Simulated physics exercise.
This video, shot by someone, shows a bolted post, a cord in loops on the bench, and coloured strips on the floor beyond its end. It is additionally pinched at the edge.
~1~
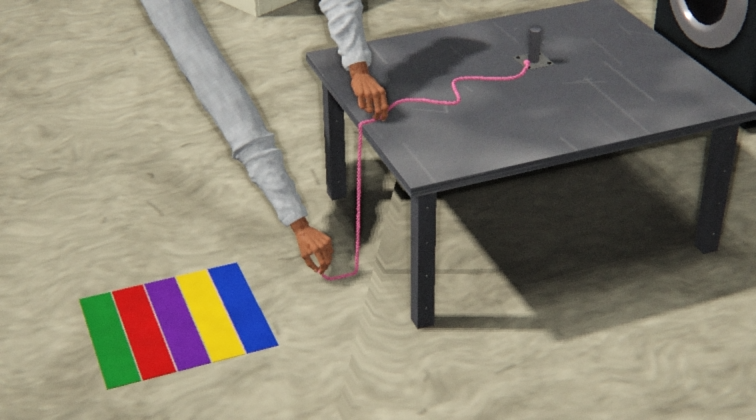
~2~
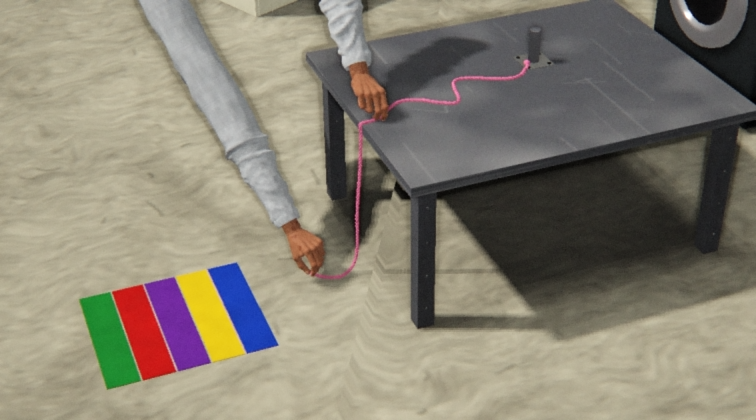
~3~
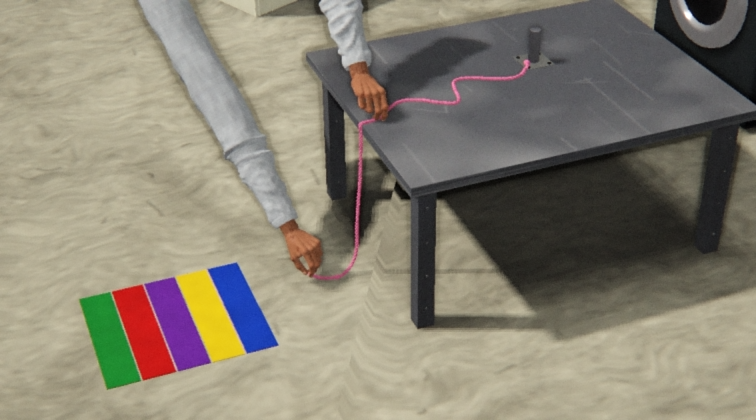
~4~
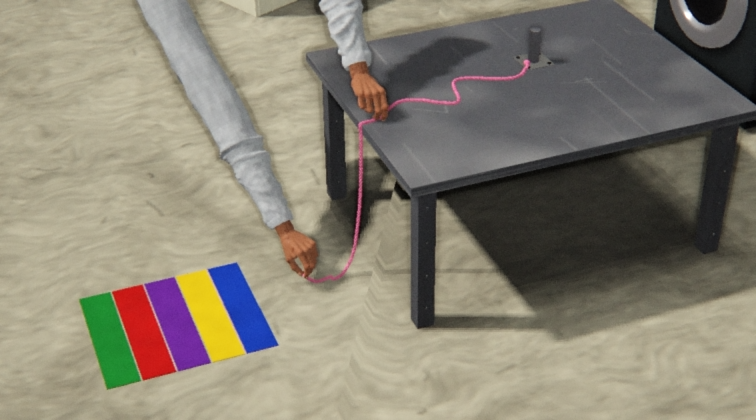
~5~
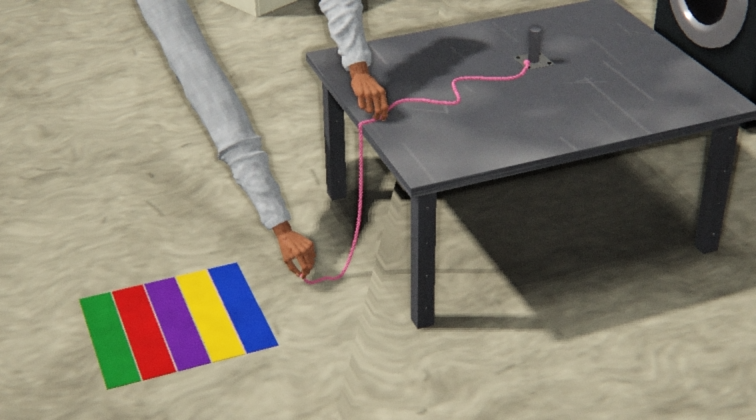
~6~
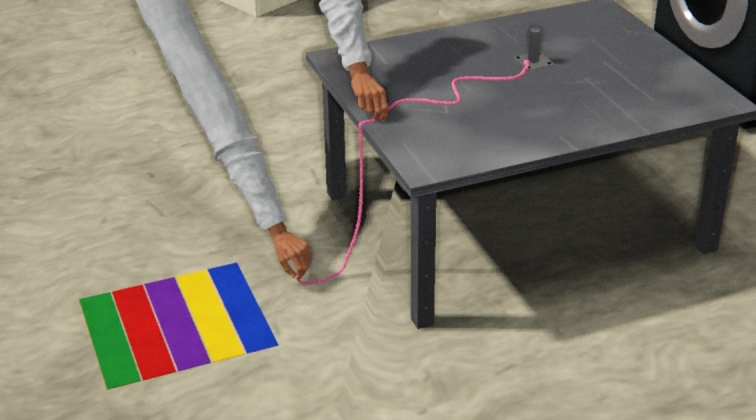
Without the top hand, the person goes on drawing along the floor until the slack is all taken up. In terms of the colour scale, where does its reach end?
At red.
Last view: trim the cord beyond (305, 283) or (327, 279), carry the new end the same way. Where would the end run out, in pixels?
Estimated pixels: (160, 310) then (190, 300).
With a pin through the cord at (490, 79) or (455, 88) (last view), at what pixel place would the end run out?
Try one gives (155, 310); try two gives (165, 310).
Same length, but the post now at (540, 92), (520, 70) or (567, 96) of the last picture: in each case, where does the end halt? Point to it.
Around (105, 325), (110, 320) and (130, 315).
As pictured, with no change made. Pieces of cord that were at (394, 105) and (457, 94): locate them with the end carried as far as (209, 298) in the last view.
The two spots arrive at (355, 127) and (422, 95).
Early on, end near (209, 298); over yellow.
Midway, end near (164, 309); over purple.
At the end of the slack, end near (138, 315); over red. It gets as far as the red strip.
